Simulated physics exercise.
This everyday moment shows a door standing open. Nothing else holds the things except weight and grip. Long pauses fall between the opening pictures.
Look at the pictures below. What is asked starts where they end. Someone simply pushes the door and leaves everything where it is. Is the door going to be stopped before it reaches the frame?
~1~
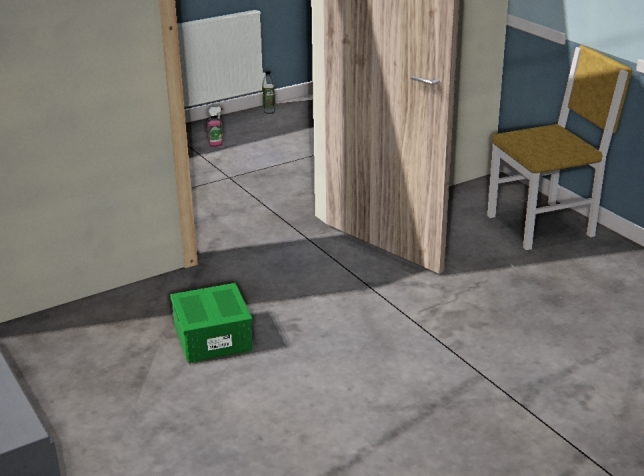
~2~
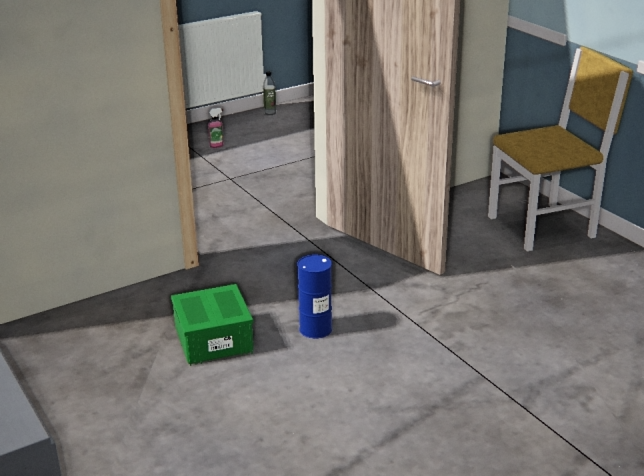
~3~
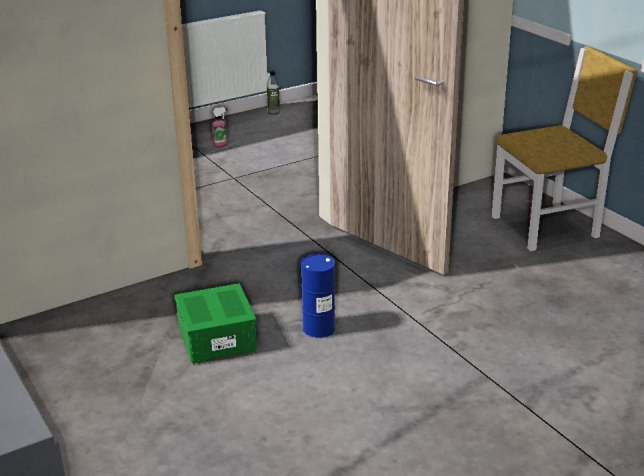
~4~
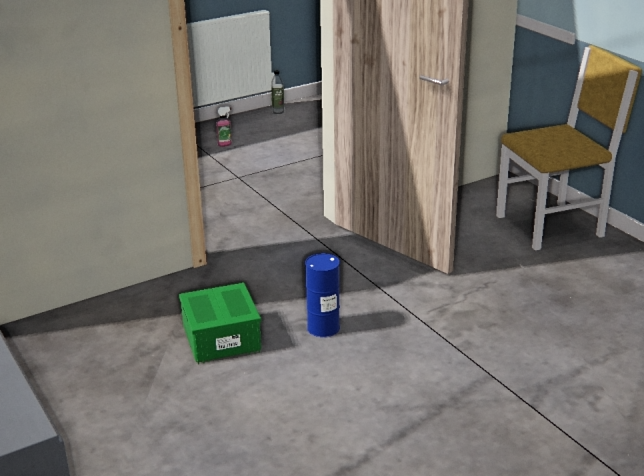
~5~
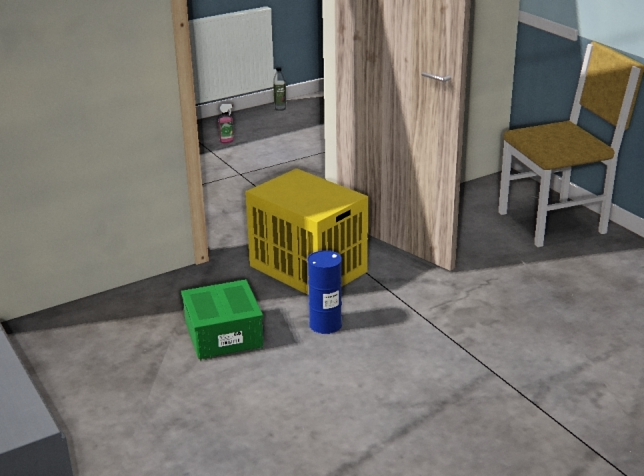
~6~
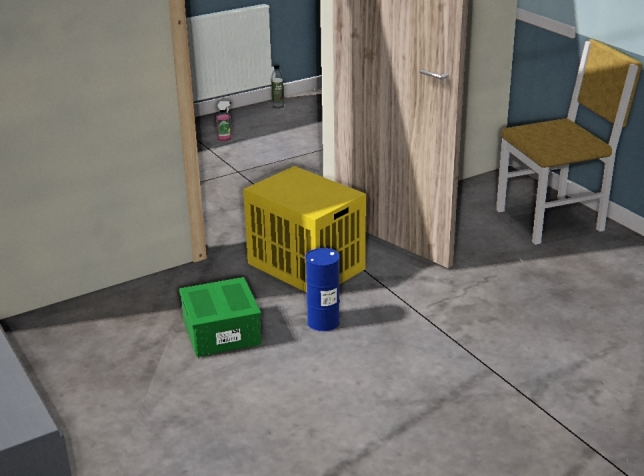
Yes, it is stopped.
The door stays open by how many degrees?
Some 75°.
Then, 0.50 s after the last picture, open by 93°.
Then, 0.80 s after the last picture, open by 79°.
At rest, open by 74°; all 3 in place. Seen from the same camera at the end, yellow chest near (303, 230).
